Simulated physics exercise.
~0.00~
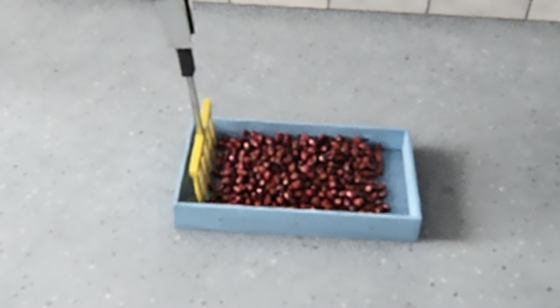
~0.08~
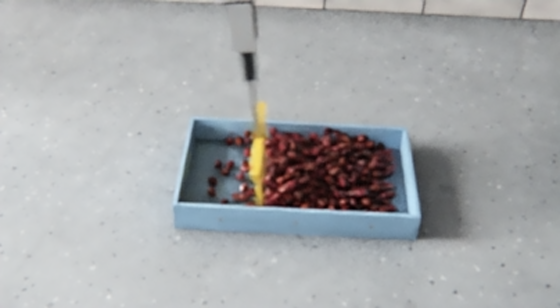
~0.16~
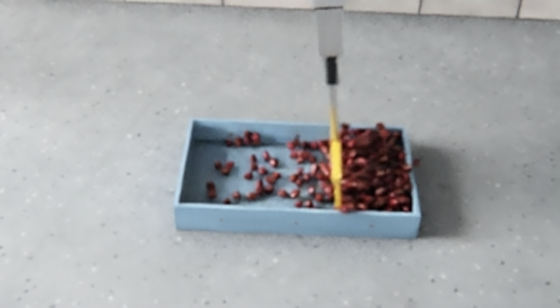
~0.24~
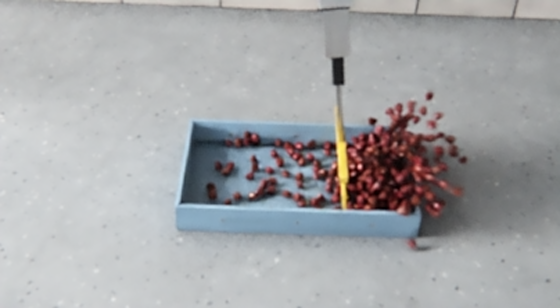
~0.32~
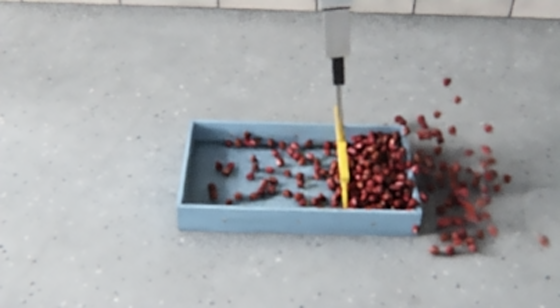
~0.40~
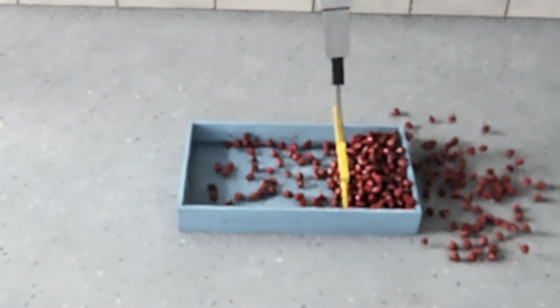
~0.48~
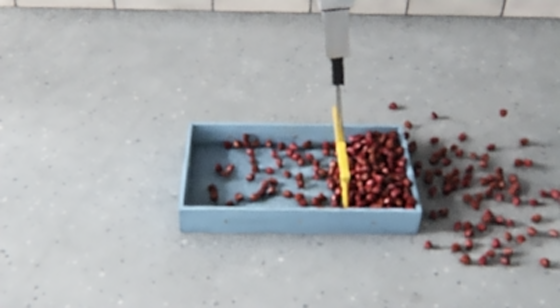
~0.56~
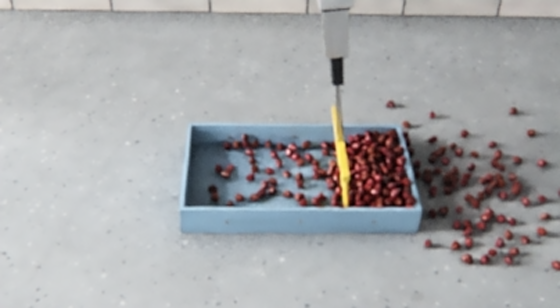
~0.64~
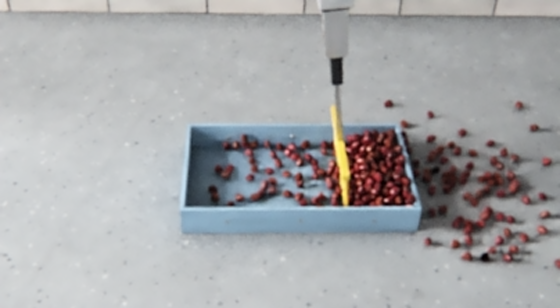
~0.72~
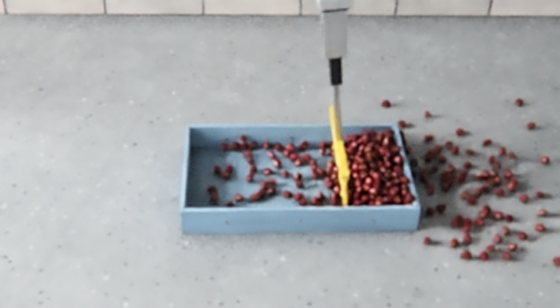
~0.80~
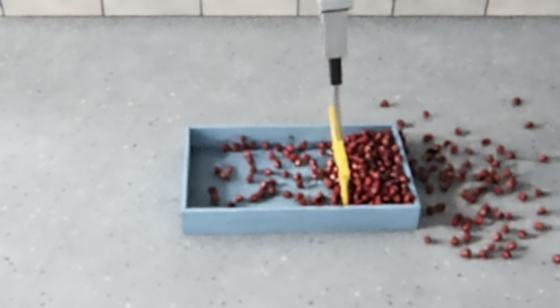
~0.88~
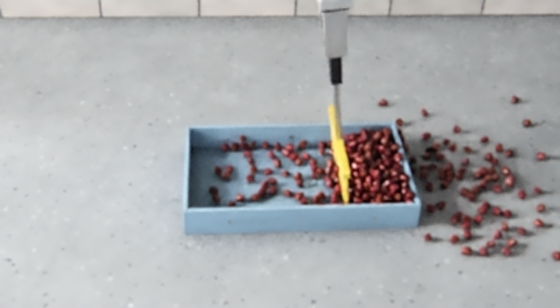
On a speckled grey surface, a robot gripper pushes a yellow fork rightward through dark red beans in a shallow blue tray, heaping them against the right side until many spill over and scatter; the fork stops inside, with beans left on both sides of it.
